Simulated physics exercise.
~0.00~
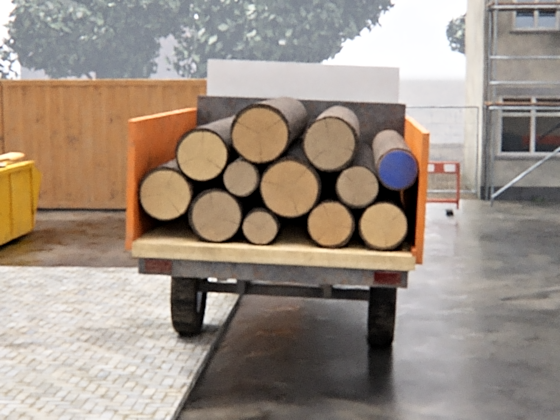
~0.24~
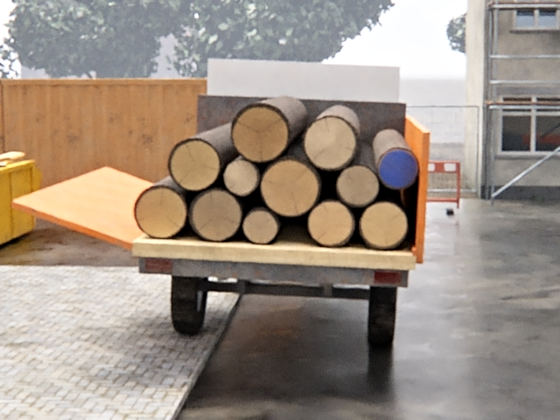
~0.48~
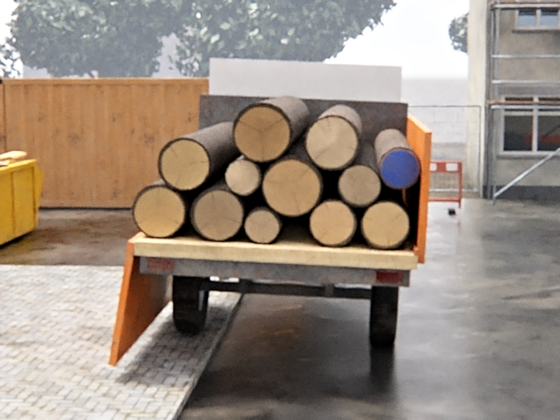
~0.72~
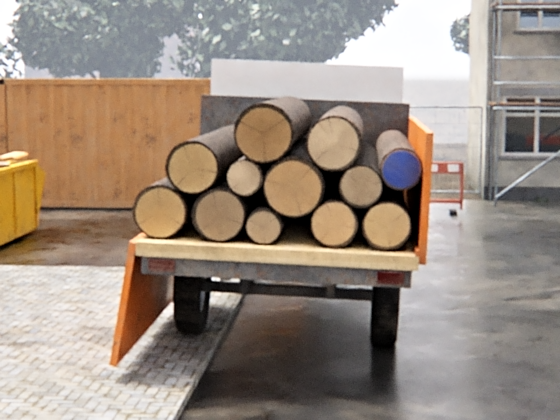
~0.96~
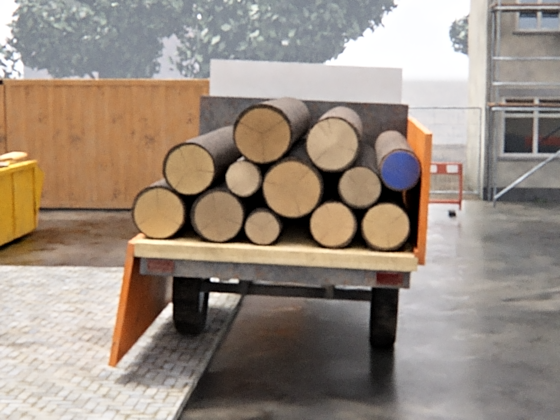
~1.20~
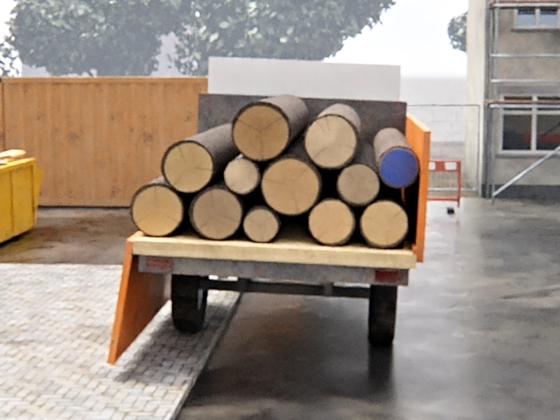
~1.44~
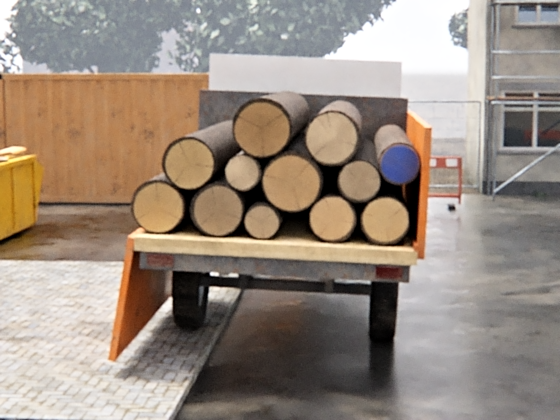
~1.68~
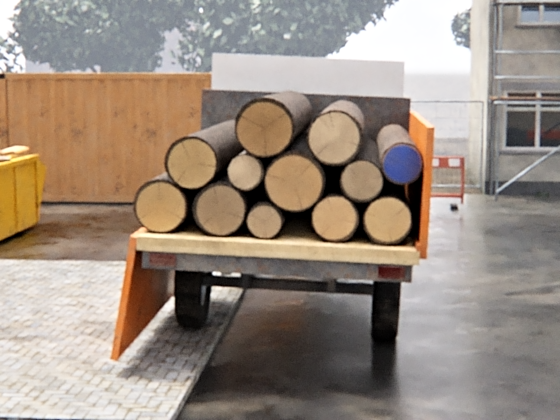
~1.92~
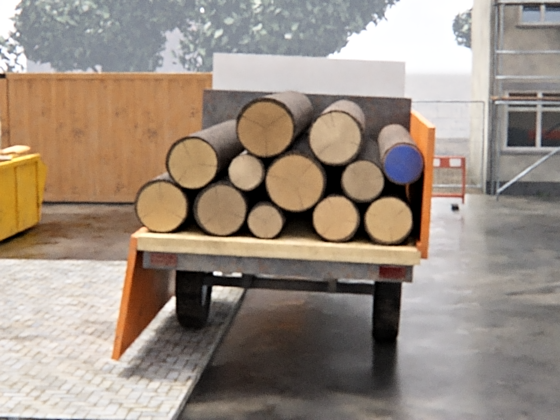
The orange side panel on the left of a flatbed loaded with stacked logs swung outward and down until it hung below the deck, but the pile barely shifted, and the blue-ended log stayed perched on the right with every log still aboard.
